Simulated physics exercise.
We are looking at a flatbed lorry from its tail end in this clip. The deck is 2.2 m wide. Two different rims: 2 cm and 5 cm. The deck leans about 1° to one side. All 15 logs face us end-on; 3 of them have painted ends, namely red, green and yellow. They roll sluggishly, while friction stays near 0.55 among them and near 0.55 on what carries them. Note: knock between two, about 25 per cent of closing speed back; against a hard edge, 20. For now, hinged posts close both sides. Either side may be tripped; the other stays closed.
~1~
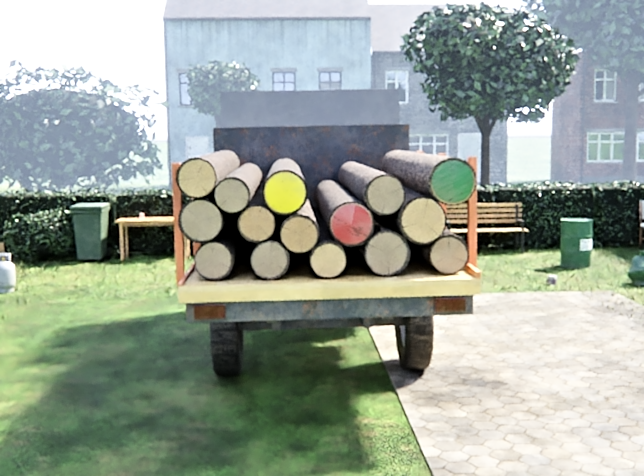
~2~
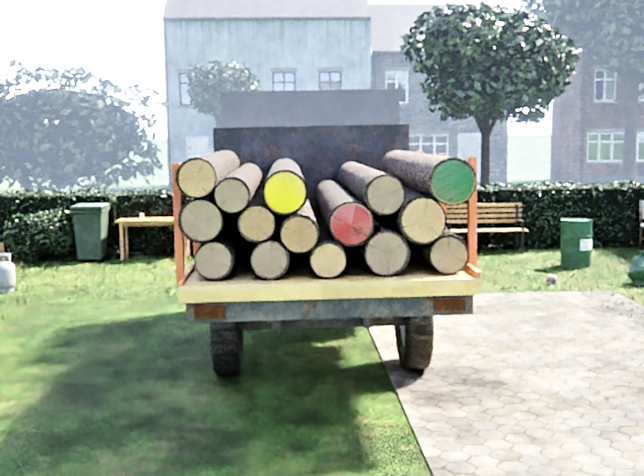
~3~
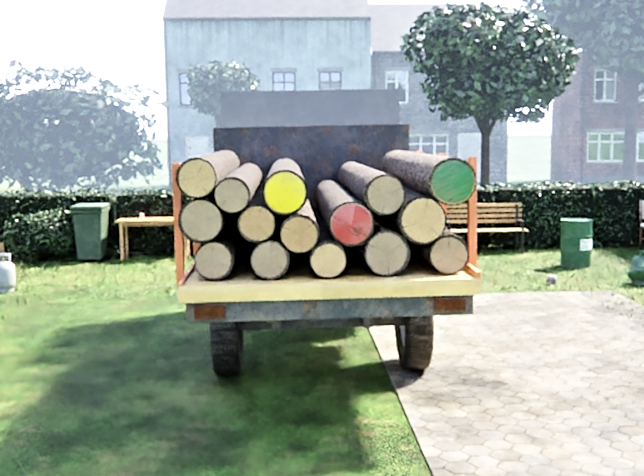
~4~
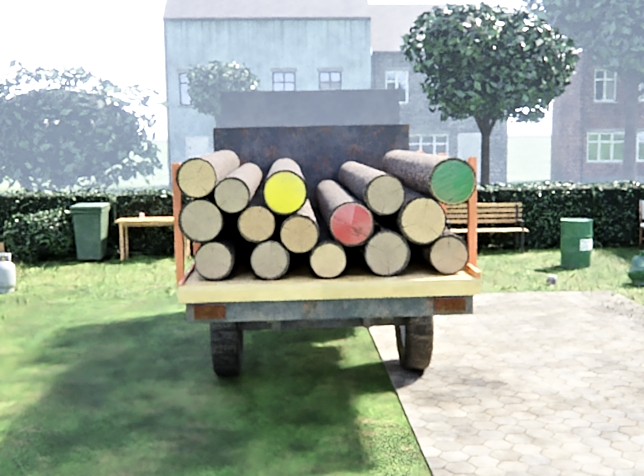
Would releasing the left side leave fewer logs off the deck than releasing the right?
No, releasing the right side would.
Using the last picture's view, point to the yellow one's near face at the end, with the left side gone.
Roughly at (250, 224).
Side on the left freed, after 0.6 s, red is up on others, 90 cm from the right edge; green is up on others, 20 cm from the right edge; yellow is up on others, 65 cm from the left edge, rolling left; 2 of 15 are off.
Side on the left freed, at the end, red is up on others, 95 cm from the right edge; green is up on others, 20 cm from the right edge; yellow is up on others, 50 cm from the left edge; 3 of 15 are off.
Side on the right freed, after 0.6 s, red is up on others, 90 cm from the right edge; green is dropping off the right side; yellow is up on others, 80 cm from the left edge; 1 of 15 is off.
Side on the right freed, at the end, red is up on others, 95 cm from the right edge; green is on the ground to the right; yellow is up on others, 80 cm from the left edge; 1 of 15 is off.
